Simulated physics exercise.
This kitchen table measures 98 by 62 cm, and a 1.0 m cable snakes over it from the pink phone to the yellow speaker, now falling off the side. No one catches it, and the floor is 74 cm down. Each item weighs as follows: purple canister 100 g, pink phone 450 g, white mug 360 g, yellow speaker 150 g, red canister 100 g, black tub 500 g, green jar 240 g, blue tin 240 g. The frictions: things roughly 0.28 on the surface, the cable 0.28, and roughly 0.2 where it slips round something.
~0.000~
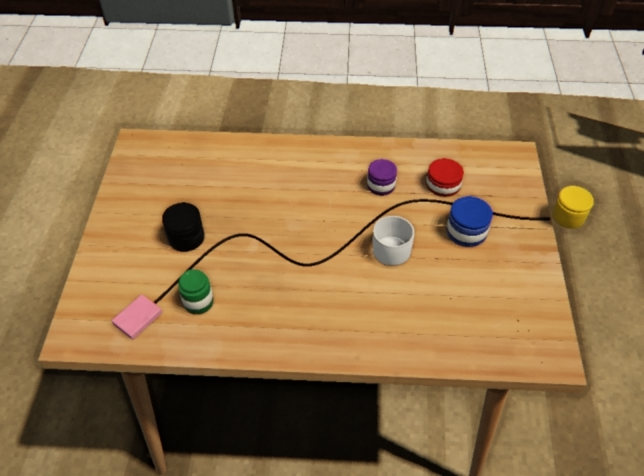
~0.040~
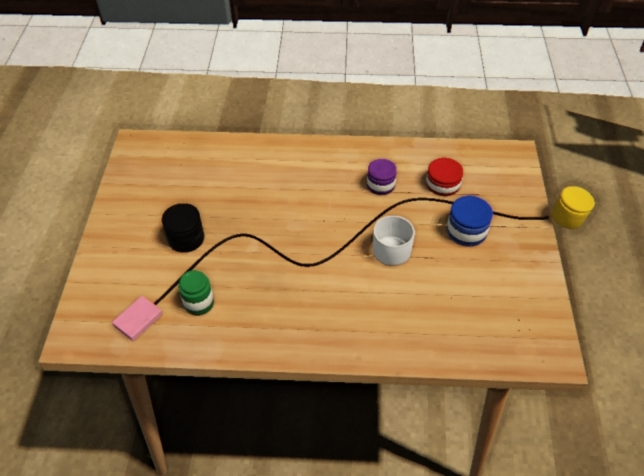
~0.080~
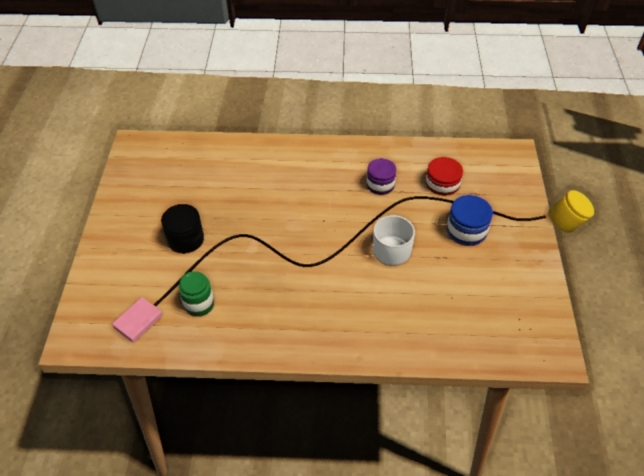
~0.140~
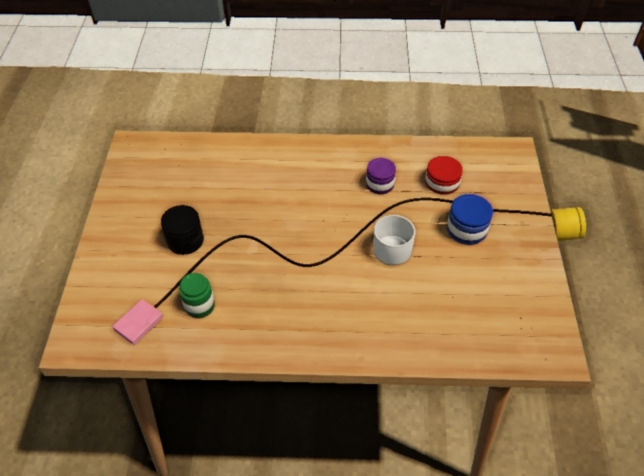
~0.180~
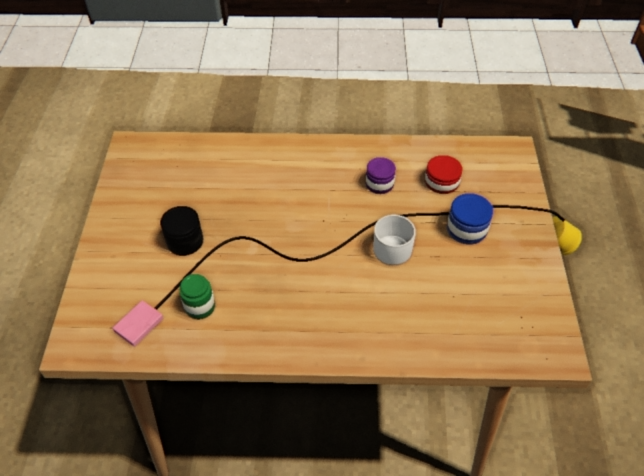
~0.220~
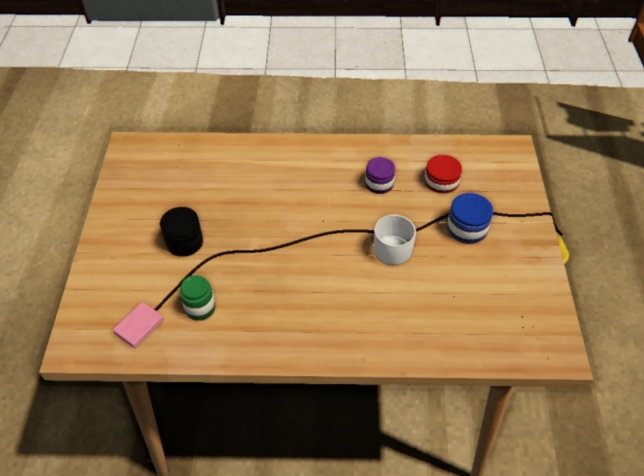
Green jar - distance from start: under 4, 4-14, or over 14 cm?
Under 4 cm.
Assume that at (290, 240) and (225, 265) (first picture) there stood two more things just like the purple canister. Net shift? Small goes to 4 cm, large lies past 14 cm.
Slight and big.
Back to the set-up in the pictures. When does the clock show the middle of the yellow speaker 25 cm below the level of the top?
On the clock: Not at all.
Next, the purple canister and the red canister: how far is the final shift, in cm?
Final places, approx.: Purple canister 0 cm off, red canister 0 cm off.
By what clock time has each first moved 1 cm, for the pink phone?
Pink phone: Roughly 0.32 s.
At 0.5 s, the cable's tail end at (171, 310); yellow speaker over the edge, pink phone 2 cm off its start.
At 0.7 s, the cable's tail end at (175, 307); pink phone 3 cm off its start, yellow speaker over the edge.
At 1.0 s, the cable's tail end at (175, 307); yellow speaker over the edge, pink phone 3 cm off its start at (154, 315).
At 1.2 s, the cable's tail end at (175, 307); yellow speaker over the edge, pink phone 3 cm off its start.
At 2.4 s, the cable's tail end at (175, 307); green jar 0 cm off its start at (195, 287), yellow speaker over the edge, pink phone 3 cm off its start at (154, 315).
